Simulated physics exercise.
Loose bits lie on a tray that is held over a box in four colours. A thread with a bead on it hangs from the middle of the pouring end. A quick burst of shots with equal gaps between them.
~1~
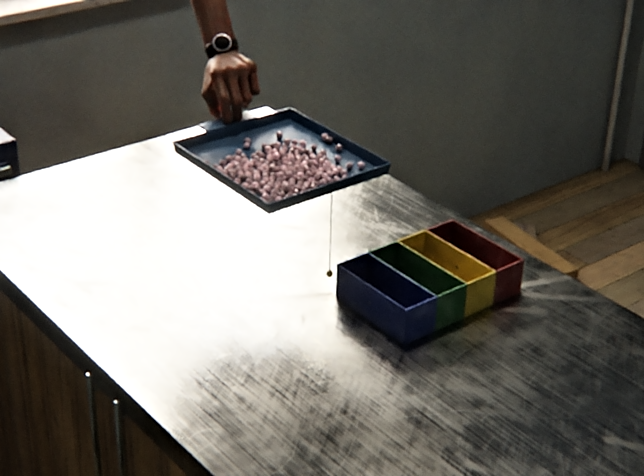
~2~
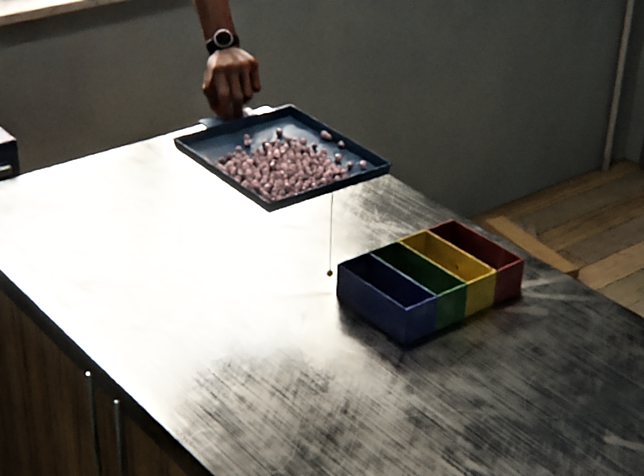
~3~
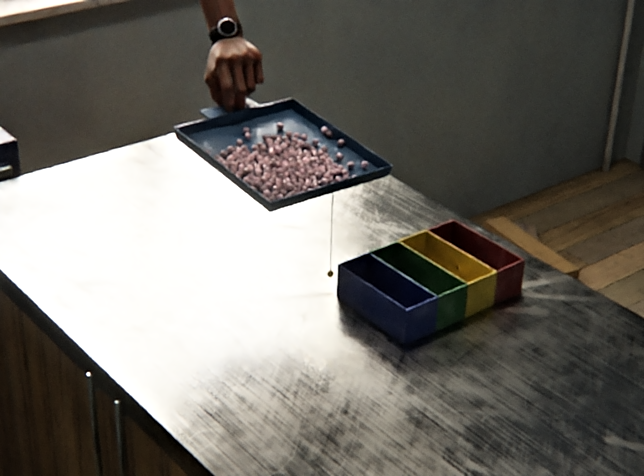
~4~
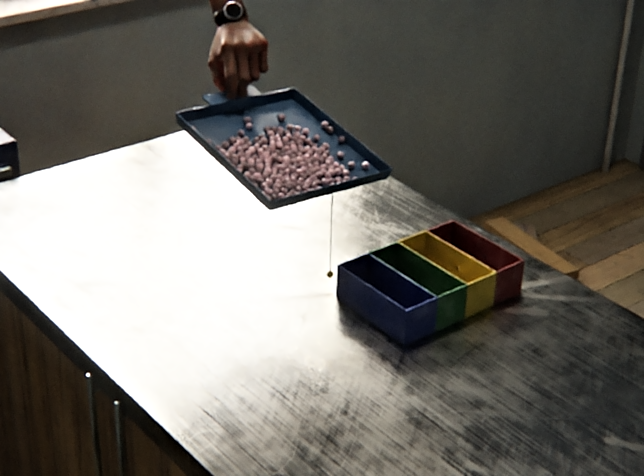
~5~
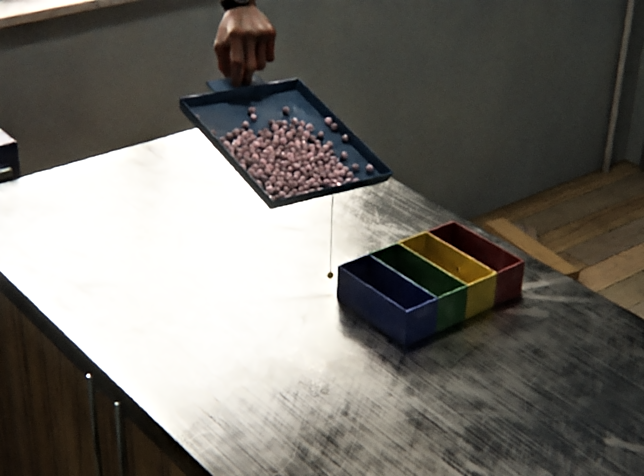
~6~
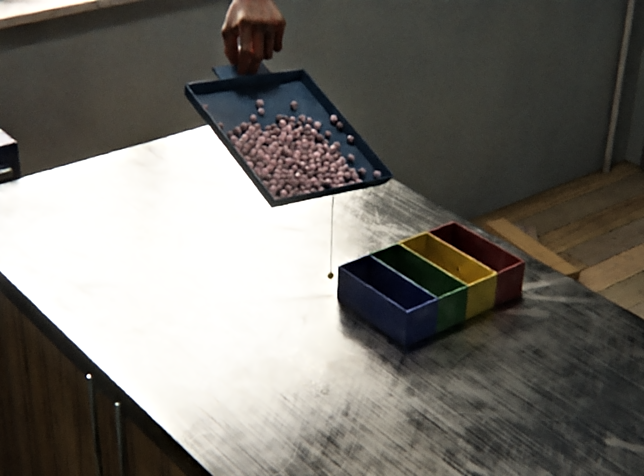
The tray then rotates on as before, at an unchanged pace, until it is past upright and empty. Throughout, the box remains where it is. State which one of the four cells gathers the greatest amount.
It is the blue cell.
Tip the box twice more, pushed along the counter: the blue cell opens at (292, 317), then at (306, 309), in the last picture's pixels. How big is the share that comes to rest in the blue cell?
Roughly 0 % and 0 %.
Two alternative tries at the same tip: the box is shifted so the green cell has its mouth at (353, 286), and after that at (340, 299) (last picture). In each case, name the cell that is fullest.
First place: That yellow cell; second place: The red cell.
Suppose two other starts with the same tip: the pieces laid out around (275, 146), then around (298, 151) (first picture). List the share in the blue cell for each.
It would be about 50 per cent for the first and about 50 per cent for the second.
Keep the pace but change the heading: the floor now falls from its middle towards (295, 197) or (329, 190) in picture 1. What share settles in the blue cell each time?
Respectively 0 % and 20 %.
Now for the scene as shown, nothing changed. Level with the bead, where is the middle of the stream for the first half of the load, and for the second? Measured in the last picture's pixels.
I'd say around (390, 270) at first, then around (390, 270).
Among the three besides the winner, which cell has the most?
The answer is the green one.
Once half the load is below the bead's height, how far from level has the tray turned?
It is at around 100 degrees by then.
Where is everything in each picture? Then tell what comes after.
The first frame shows corners of the pouring end near (269, 203) and (388, 163), level; middle of the load near (284, 169), sugar pearls; bead on its thread near (330, 273); blue cell near (420, 317); green cell near (451, 304); yellow cell near (480, 291); red cell near (508, 279).
The second frame shows corners of the pouring end near (269, 202) and (389, 163), level; middle of the load near (284, 167).
The third frame shows corners of the pouring end near (271, 201) and (390, 165), tipped barely, lowest at the right corner; middle of the load near (285, 164).
The fourth frame shows corners of the pouring end near (272, 200) and (390, 168), tipped a little, lowest at the right corner; middle of the load near (286, 159).
The fifth frame shows corners of the pouring end near (274, 200) and (391, 172), tipped clearly, lowest at the right corner; middle of the load near (291, 161), a little on the move.
The sixth frame shows corners of the pouring end near (276, 199) and (391, 175), tipped clearly, lowest at the right corner; middle of the load near (296, 159), the bulk on the move; blue cell near (421, 319); green cell near (452, 306); yellow cell near (481, 293); red cell near (509, 281).
Shortly afterwards, tray tipped steeply; all but a few on the tray; only a few in the green cell; only a few in the blue cell; a little falling or outside the box.
Next, tray tipped past a quarter turn; a little on the tray; near a third in the blue cell; near a quarter in the green cell; only a few in the yellow cell; only a few in the red cell; near a third falling or outside the box.
Some moments later, tray tipped past a quarter turn; near half in the blue cell; near a third in the green cell; only a few in the yellow cell; only a few in the red cell; near a quarter falling or outside the box.
In the end, tray tipped past a quarter turn; near half in the blue cell; near a third in the green cell; only a few in the yellow cell; only a few in the red cell; near a quarter outside the box.
